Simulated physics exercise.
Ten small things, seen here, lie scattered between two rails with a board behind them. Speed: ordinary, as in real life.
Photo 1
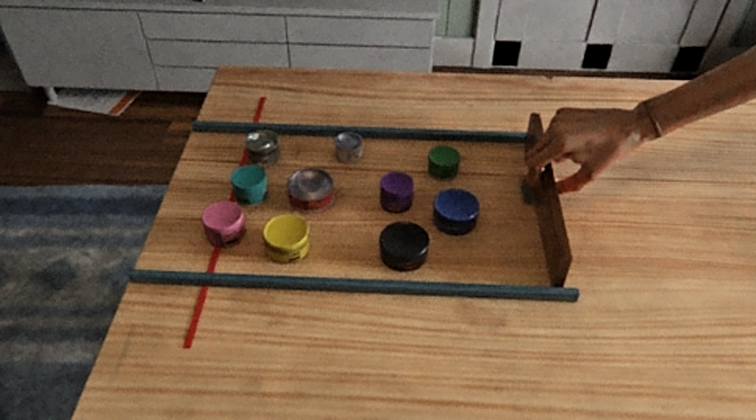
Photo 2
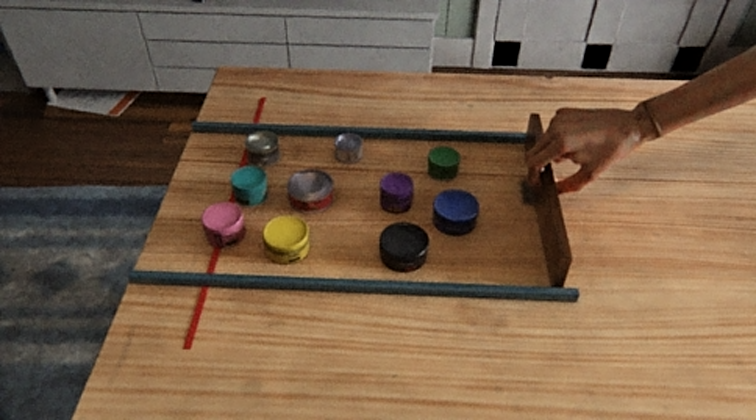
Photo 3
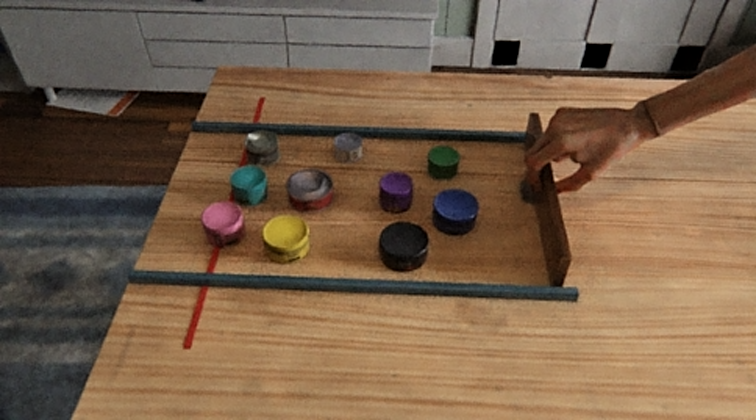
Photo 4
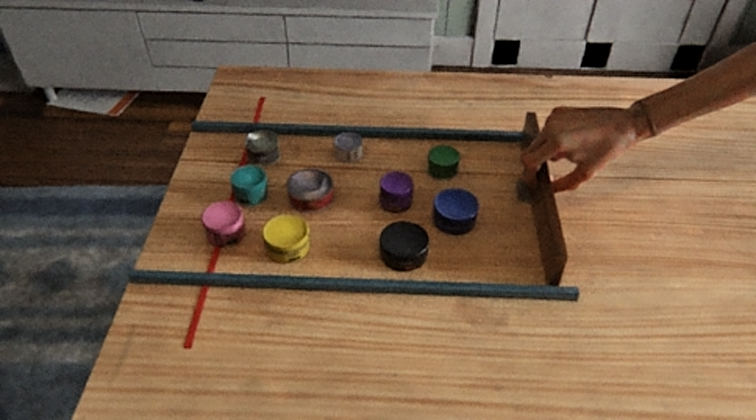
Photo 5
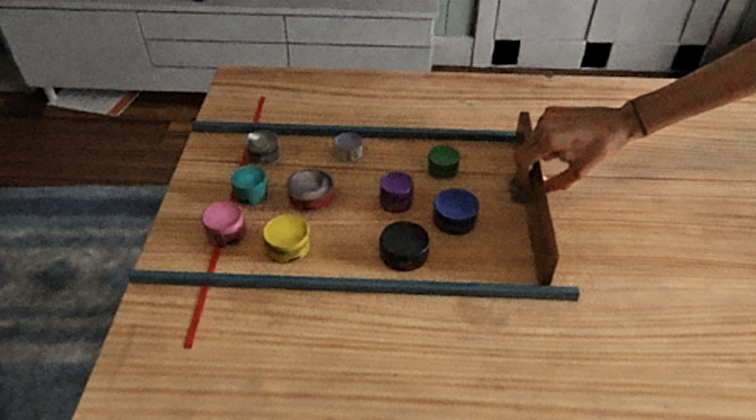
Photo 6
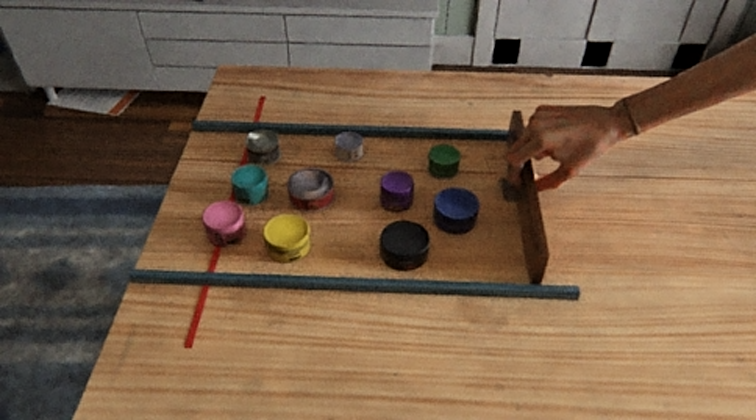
A dark upright board, gripped by a hand at the right, stays almost still at first behind ten small round containers scattered between two rails on a wooden table. The hand then slides it slightly left toward them, while the colourful containers and the red strip of tape stay in place.
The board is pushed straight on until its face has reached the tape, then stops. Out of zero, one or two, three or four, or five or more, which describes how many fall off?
The count that drops over the edge is just one or a pair.
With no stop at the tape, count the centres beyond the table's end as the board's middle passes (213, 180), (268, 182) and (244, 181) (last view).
The numbers past the end are 4, 0 and 1.
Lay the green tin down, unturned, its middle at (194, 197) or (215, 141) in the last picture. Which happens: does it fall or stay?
Well, the green tin is gone in the first case and stays aboard in the second.
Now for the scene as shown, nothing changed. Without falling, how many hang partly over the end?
Tally: 3.
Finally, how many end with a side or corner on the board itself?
I count 5 of them.
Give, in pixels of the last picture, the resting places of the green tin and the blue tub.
Roughly at (227, 157) and at (204, 209), in that order.
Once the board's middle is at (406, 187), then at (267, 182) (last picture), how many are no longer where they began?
Counting first: 4, next 10.
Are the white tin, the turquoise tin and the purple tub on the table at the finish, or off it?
Here's how it plays out: The white tin stays where it is, the turquoise tin ends up off and the purple tub stays where it is.
Soon after, none off yet; pink tub at rest near (225, 224); turquoise tin at rest near (250, 186); grey tin at rest near (263, 148).
Then, none off yet; pink tub moved about its own width near (190, 214); turquoise tin moved well along near (191, 188); grey tin moved a little near (253, 146).
By the end, the number that fall off is one or two; fallen, turquoise tin.
